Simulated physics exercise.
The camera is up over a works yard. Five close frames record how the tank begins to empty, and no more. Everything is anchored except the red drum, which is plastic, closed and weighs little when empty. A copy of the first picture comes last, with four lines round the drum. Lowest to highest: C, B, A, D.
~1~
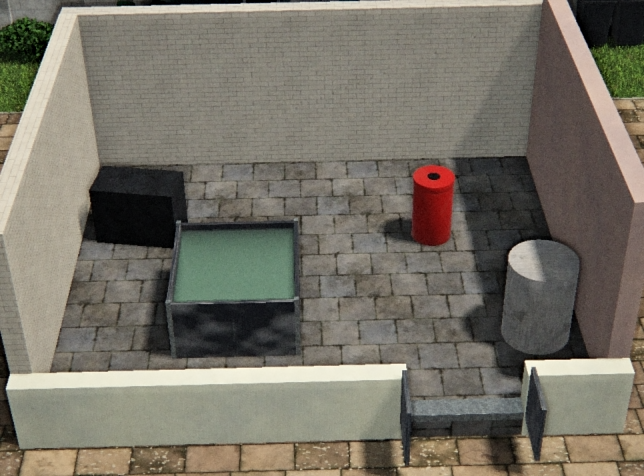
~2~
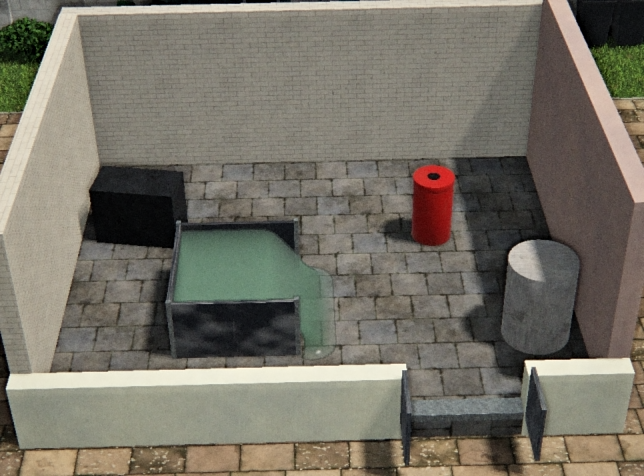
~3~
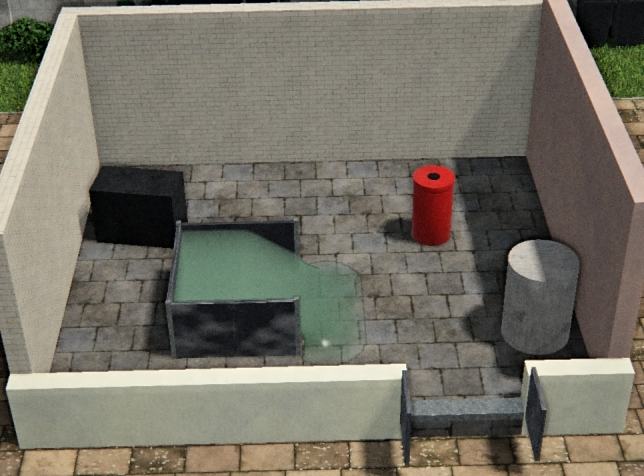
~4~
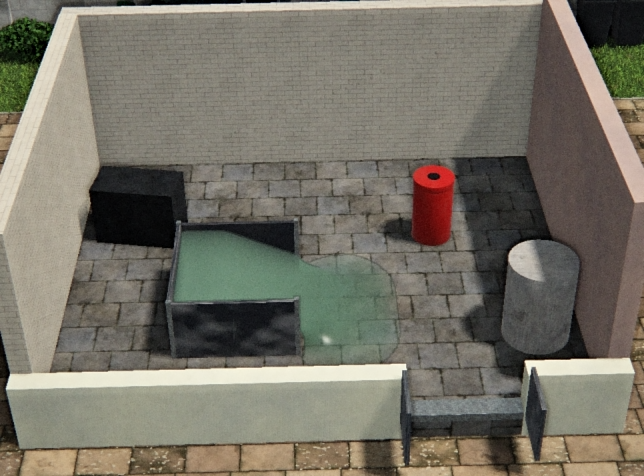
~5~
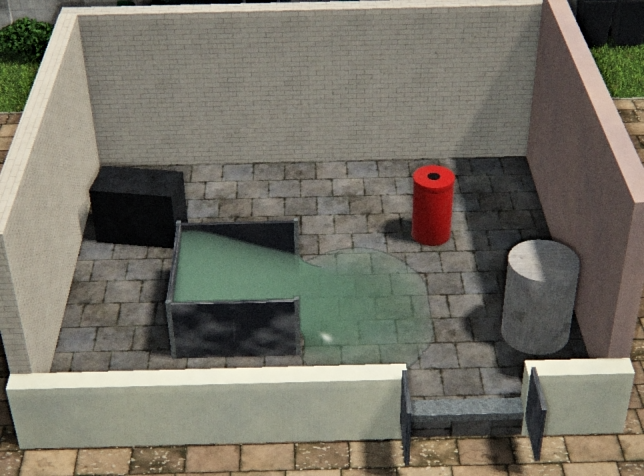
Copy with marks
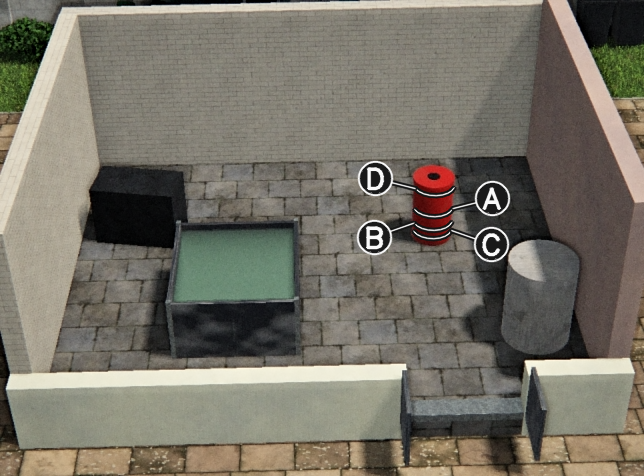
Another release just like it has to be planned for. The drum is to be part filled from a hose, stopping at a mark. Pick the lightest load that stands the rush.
Use level B.
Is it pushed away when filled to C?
Yes.
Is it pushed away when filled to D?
No.
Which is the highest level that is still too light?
C it is.
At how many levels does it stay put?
Three of the four.
On the marked copy, A at (435, 216); B at (434, 230); C at (433, 238); D at (436, 195); from the bottom up C, B, A, D.
With A, it does not move.
With B, it does not move.
With C, it is pushed about half its own width away.
With D, it does not move.
